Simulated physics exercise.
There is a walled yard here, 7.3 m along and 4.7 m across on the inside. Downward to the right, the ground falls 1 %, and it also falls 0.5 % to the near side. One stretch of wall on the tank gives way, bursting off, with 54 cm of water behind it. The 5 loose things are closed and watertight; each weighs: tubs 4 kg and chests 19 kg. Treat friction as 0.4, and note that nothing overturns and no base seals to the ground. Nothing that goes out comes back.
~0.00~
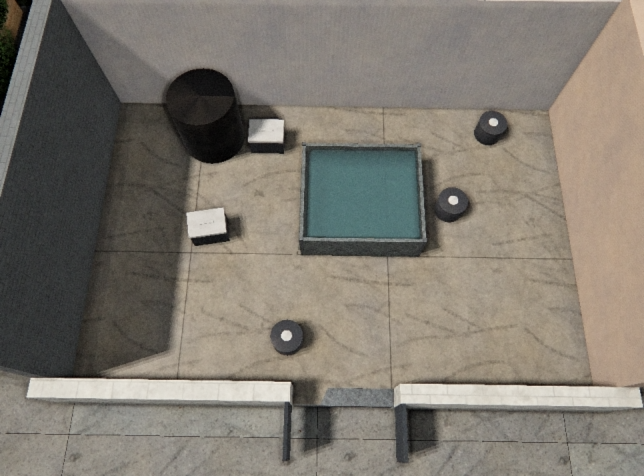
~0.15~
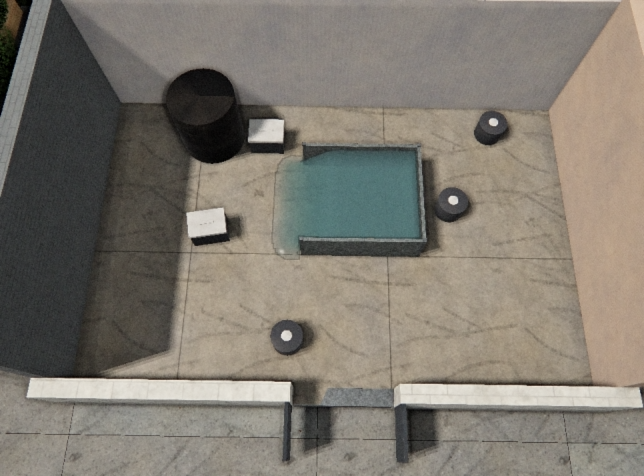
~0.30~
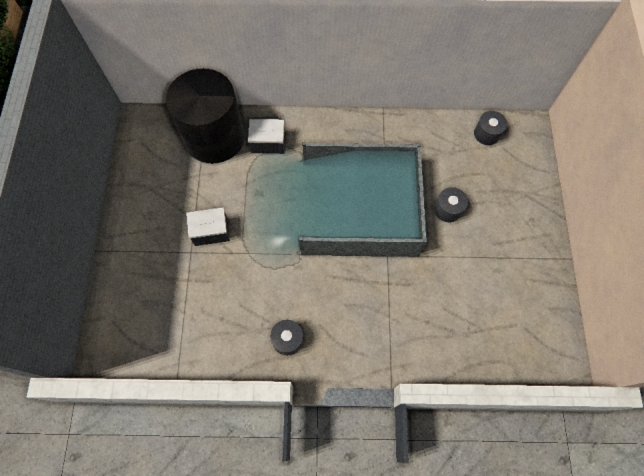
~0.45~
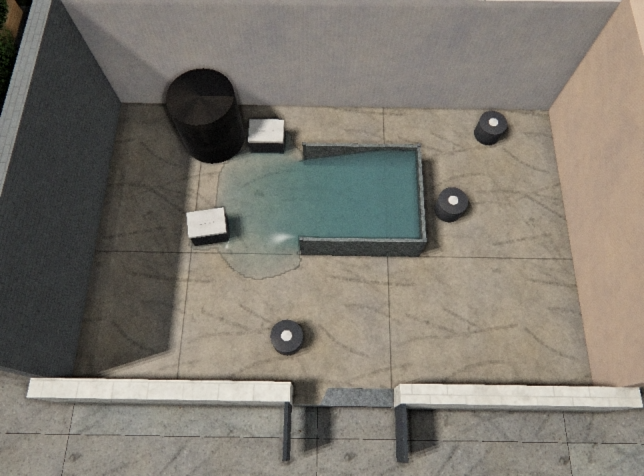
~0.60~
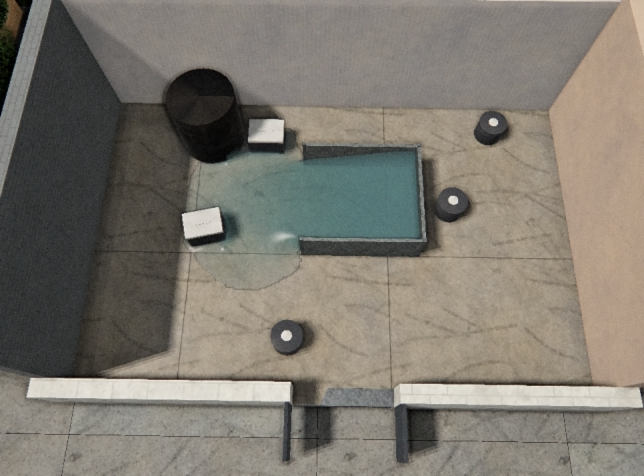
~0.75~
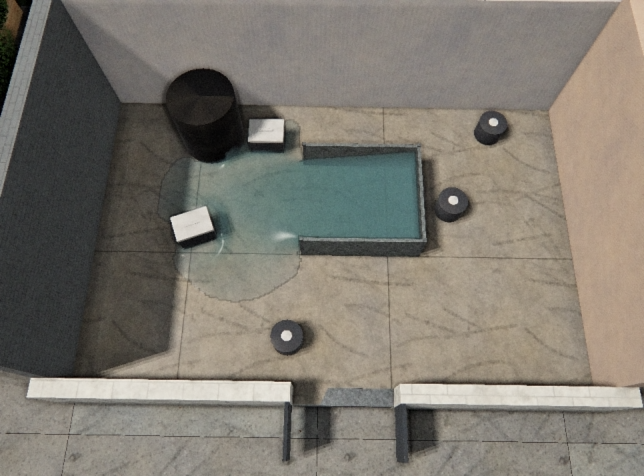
At the start, a square tank of teal water stands full in a walled yard, among two white-topped chests, three small round tubs and a tall dark cylinder. Its left side gives way and water spreads leftward across the paving, then around the nearer chest, which shifts slightly left and turns.
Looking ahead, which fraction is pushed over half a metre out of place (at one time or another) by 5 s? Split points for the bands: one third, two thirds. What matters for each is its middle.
My call: One third to two thirds.
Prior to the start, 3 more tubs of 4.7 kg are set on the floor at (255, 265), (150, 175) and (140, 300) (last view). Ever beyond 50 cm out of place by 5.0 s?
Respectively: Tops it; tops it; tops it.
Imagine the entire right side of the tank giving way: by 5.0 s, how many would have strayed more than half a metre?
The count would be 3.
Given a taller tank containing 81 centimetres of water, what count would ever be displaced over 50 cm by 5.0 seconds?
So the tally would be 3.
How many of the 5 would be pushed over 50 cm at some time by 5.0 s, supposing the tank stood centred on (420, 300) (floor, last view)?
Then the count would be 2.
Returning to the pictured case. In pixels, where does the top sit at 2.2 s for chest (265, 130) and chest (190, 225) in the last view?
Approx. (282, 106); approx. (98, 261).
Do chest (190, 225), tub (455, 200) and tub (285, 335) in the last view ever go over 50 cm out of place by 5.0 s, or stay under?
First exceeding it, second falling below it, third exceeding it.
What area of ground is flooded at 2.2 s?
Roughly 15 m2.
After 1.1 s 1 of 5 are over 50 cm from their spots; 0 afloat.
After 2.2 s 2 of 5 are over 50 cm from their spots; 1 afloat.
After 3.5 s 2 of 5 are over 50 cm from their spots; 1 afloat.
After 5.0 s 3 of 5 are over 50 cm from their spots, and 3 have been at some point; 0 afloat.
